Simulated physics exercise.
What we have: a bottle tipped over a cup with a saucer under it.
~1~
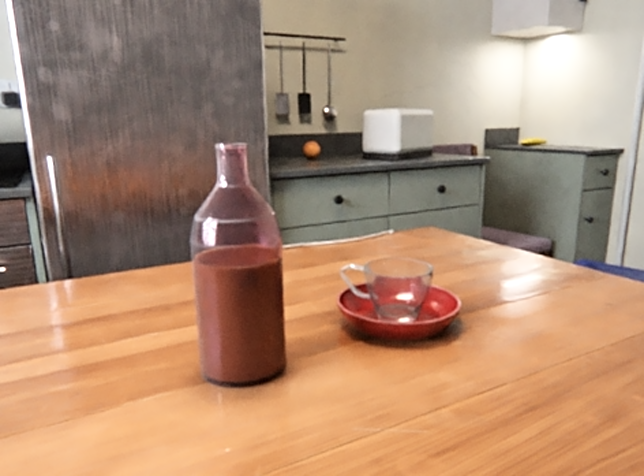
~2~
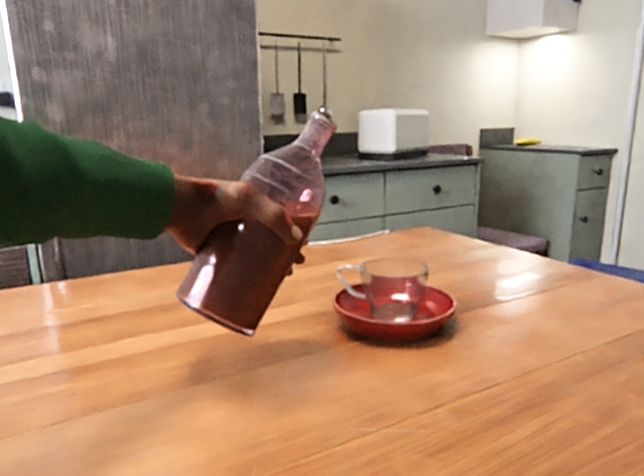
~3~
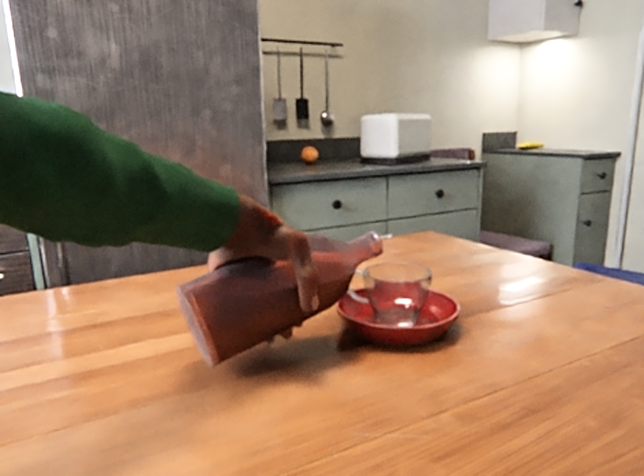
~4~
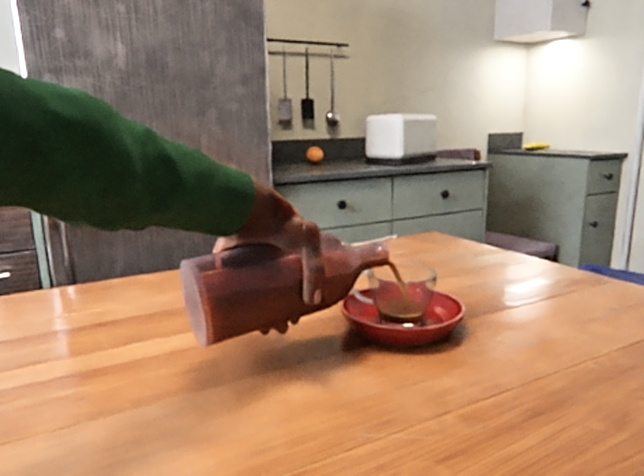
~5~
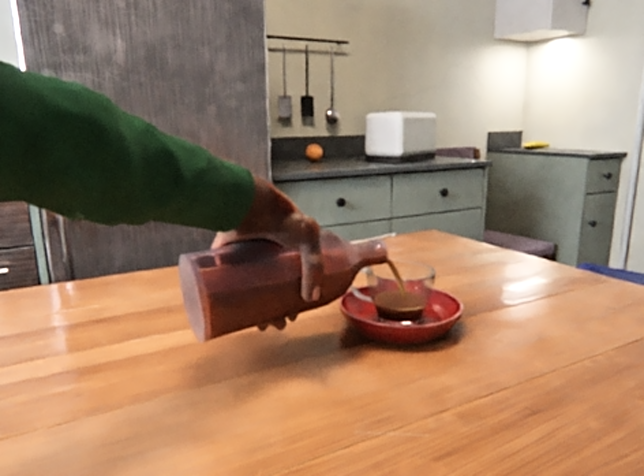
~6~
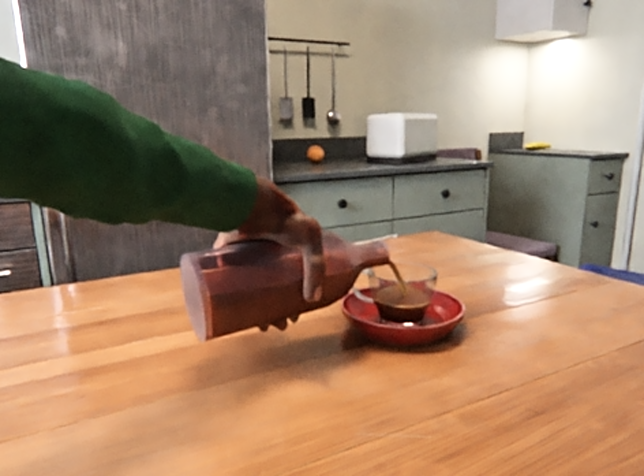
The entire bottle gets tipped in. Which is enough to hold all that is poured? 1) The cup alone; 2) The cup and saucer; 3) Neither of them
Answer: 3.
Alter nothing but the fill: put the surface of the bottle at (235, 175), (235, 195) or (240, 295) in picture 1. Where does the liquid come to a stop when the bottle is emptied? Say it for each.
One after the other: Floods the top, floods the top, the saucer catches it.
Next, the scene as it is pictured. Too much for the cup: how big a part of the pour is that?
My figure is roughly 65 percent.
Shortly, the cup is full to the brim; the saucer is wet, with room to spare.
Then, the cup is full to the brim; the saucer is full and running over.
At the finish, the cup is full to the brim; the saucer is full and running over.
